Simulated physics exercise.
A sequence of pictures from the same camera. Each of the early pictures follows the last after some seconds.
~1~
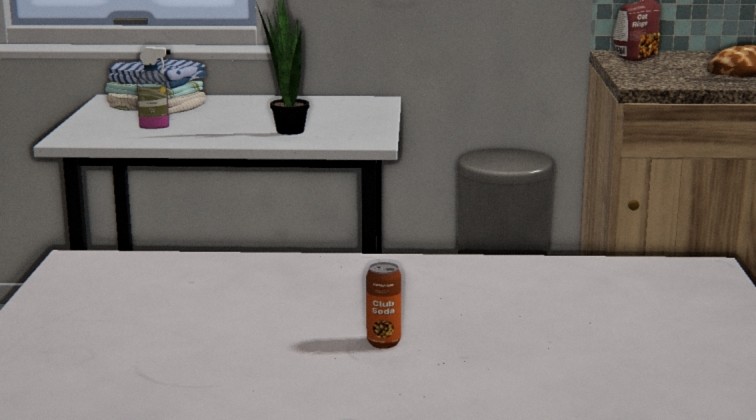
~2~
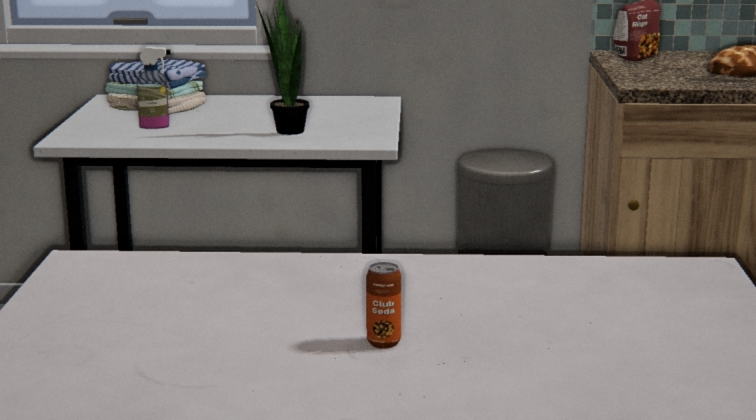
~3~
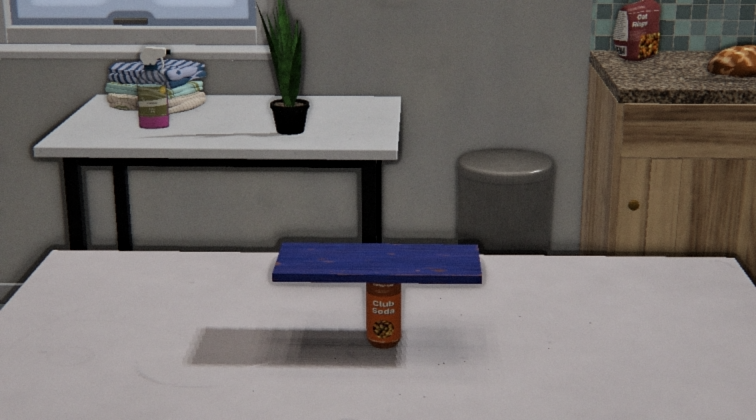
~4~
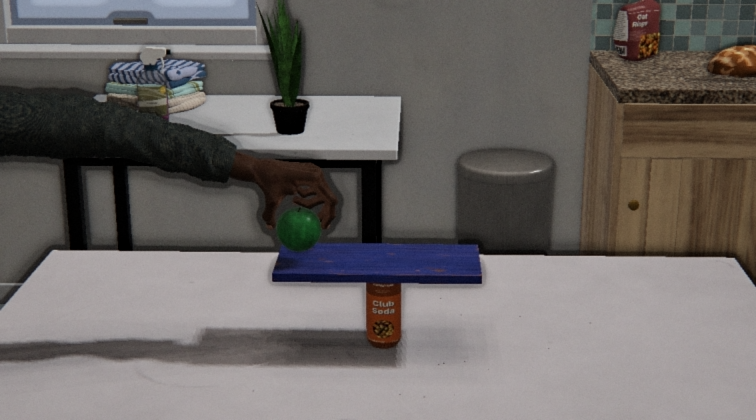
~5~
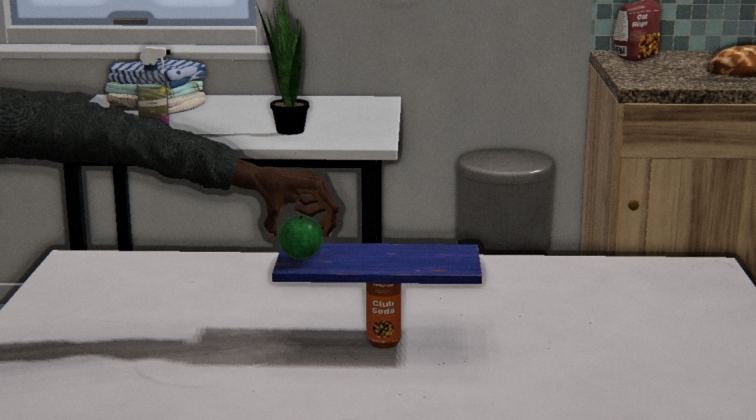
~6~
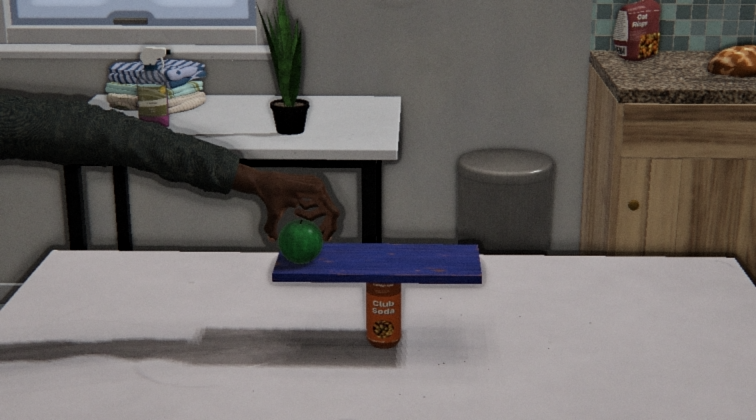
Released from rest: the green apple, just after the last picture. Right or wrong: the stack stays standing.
Wrong, it topples.
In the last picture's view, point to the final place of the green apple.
Look around (208, 332) in the final frame.
Then, 0.60 s after the last picture, green apple now fallen; blue board tipped 48° from how it was.
Then, 0.80 s after the last picture, blue board now fallen; orange can slid about its own width.
At rest, fallen, green apple and blue board; moved from the start, orange can. Seen from the same camera at the end, green apple near (207, 333). The stack loses its balance.
